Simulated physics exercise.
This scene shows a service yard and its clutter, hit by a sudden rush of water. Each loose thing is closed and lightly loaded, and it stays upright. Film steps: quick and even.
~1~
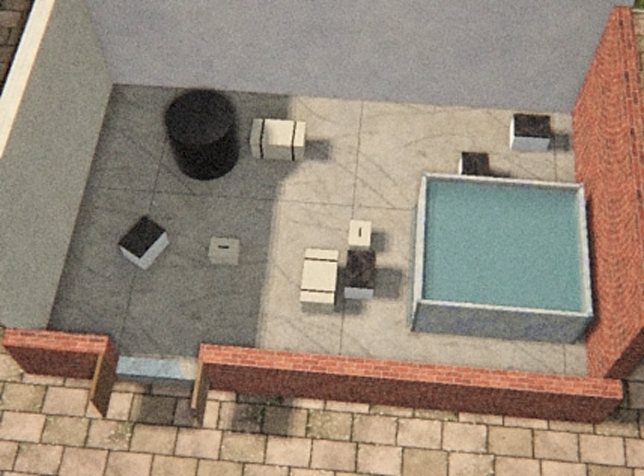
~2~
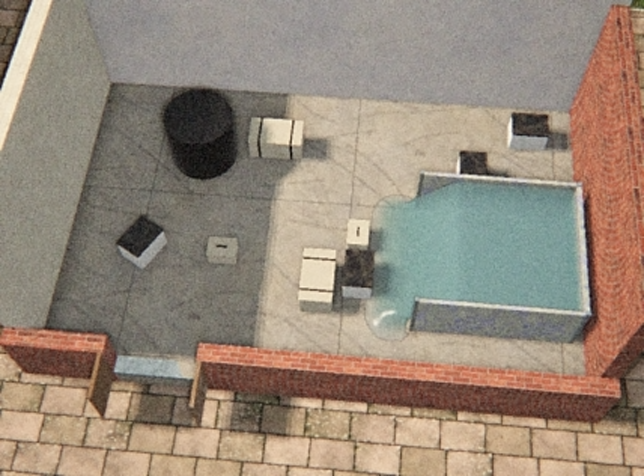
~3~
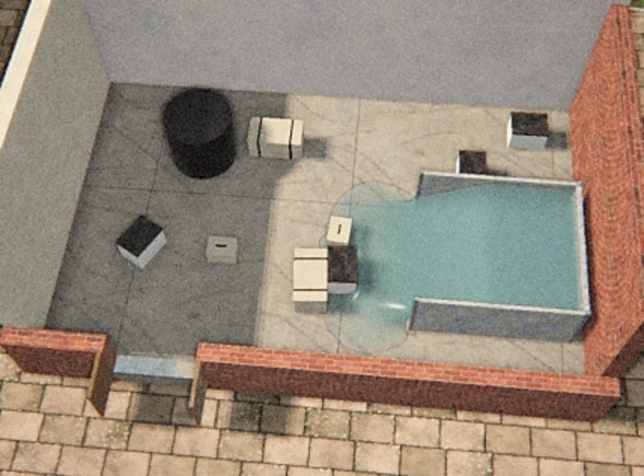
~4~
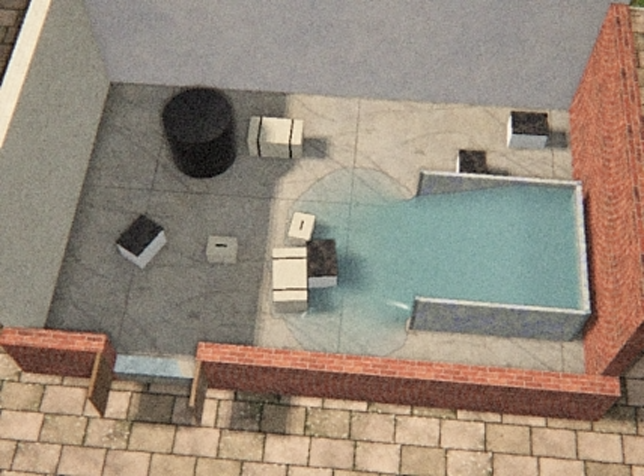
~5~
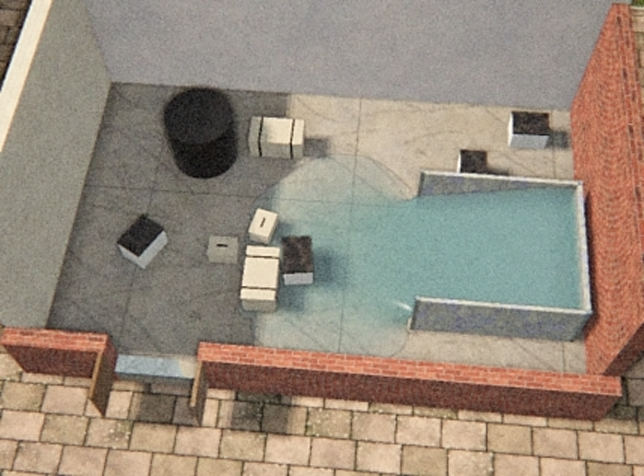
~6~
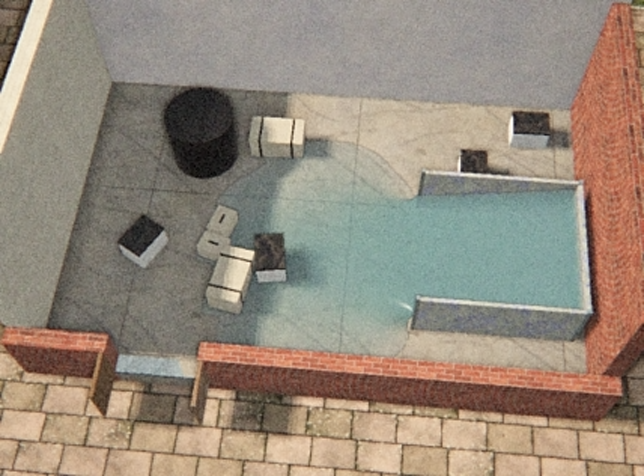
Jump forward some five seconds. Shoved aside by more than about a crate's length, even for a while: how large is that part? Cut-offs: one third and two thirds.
Two thirds or more.
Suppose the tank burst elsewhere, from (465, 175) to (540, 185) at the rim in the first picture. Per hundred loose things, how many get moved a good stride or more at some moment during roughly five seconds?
I'd put it at about 60 percent.
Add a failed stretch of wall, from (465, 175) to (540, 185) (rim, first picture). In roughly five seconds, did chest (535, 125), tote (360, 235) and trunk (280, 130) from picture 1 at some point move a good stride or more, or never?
Result per item - displaced that far / short of that distance / displaced that far.
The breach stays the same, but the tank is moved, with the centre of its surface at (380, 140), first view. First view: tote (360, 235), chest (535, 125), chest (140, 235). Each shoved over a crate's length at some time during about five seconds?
First never got that far, then got that far, then got that far.
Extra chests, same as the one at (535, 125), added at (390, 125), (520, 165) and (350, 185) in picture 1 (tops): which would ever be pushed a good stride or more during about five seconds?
Stays put, stays put, shoved clear.
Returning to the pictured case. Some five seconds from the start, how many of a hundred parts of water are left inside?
Around 90 in a hundred.
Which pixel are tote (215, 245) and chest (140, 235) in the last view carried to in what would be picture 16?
They end up at about pixels (67, 269) and (68, 223).
A moment on, 4 of 8 are well off their spots; 1 afloat.
Next, 6 of 8 are well off their spots; 6 afloat.
Later, 6 of 8 are well off their spots; 6 afloat.
In the end, 6 of 8 are well off their spots, and 6 have been at some point; 6 afloat.
